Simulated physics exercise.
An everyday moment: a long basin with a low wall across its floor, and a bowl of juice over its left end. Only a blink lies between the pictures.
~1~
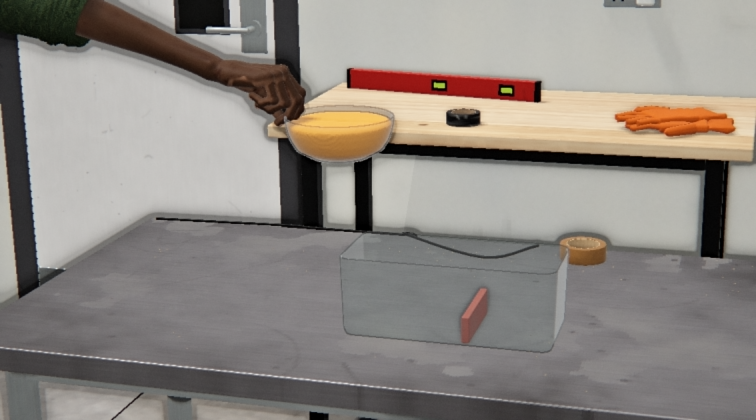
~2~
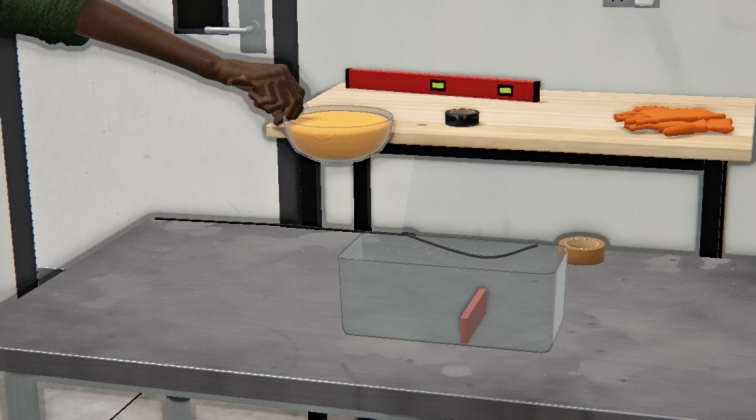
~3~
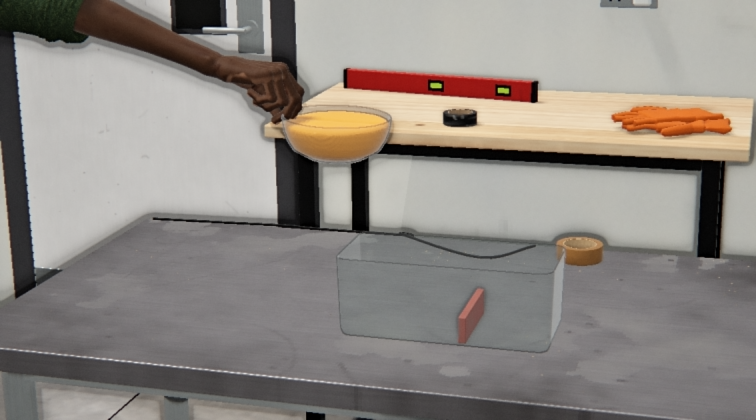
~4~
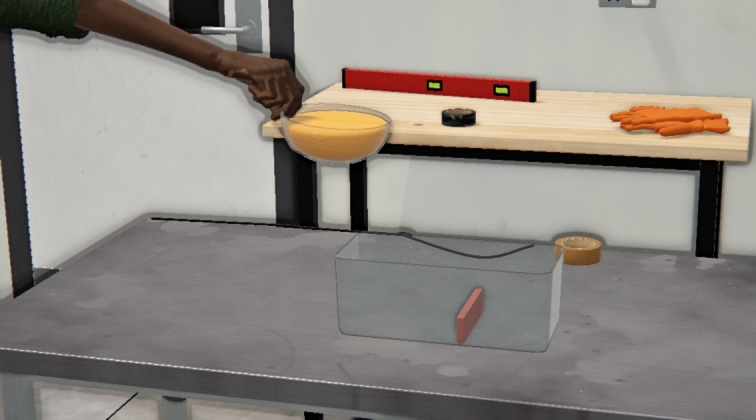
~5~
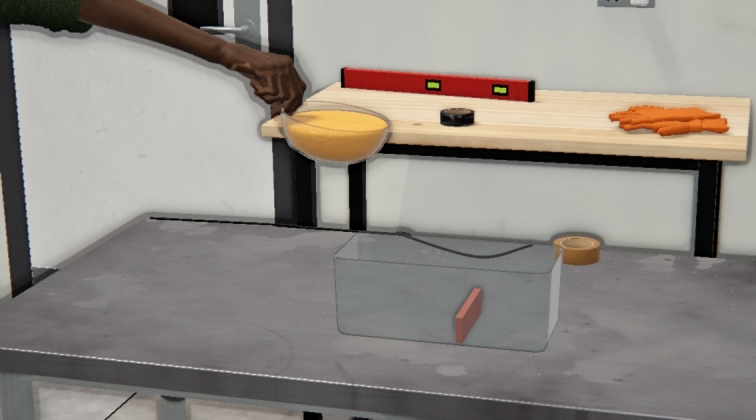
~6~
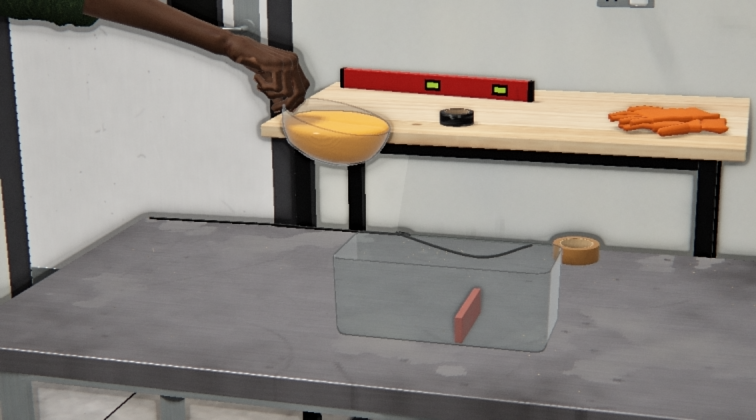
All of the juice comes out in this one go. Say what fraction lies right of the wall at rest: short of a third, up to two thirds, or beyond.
In the end less than a third is right of the wall.
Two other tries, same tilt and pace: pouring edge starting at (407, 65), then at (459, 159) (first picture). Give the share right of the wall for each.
Roughly 35 per cent, and 70 per cent.
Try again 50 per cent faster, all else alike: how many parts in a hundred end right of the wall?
Some 15 per cent.
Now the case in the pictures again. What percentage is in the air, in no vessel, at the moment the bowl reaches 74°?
Close to 50 per cent.
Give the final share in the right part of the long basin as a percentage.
About 10 per cent.
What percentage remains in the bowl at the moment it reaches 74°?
Near 25 %.
A moment on, the bowl is tipped part way and 25 per cent is still to pour, 25 is left of the wall and 0 right of it.
Next, the bowl is tipped right over and 0 per cent is still to pour, 88 is left of the wall and 6 right of it.
Then the bowl is tipped right over and 0 per cent is still to pour, 88 is left of the wall and 10 right of it.
Later the bowl is tipped right over and 0 per cent is still to pour, 87 is left of the wall and 11 right of it.
Finally, 87 per cent lies left of the wall, 11 right of it and 2 outside.
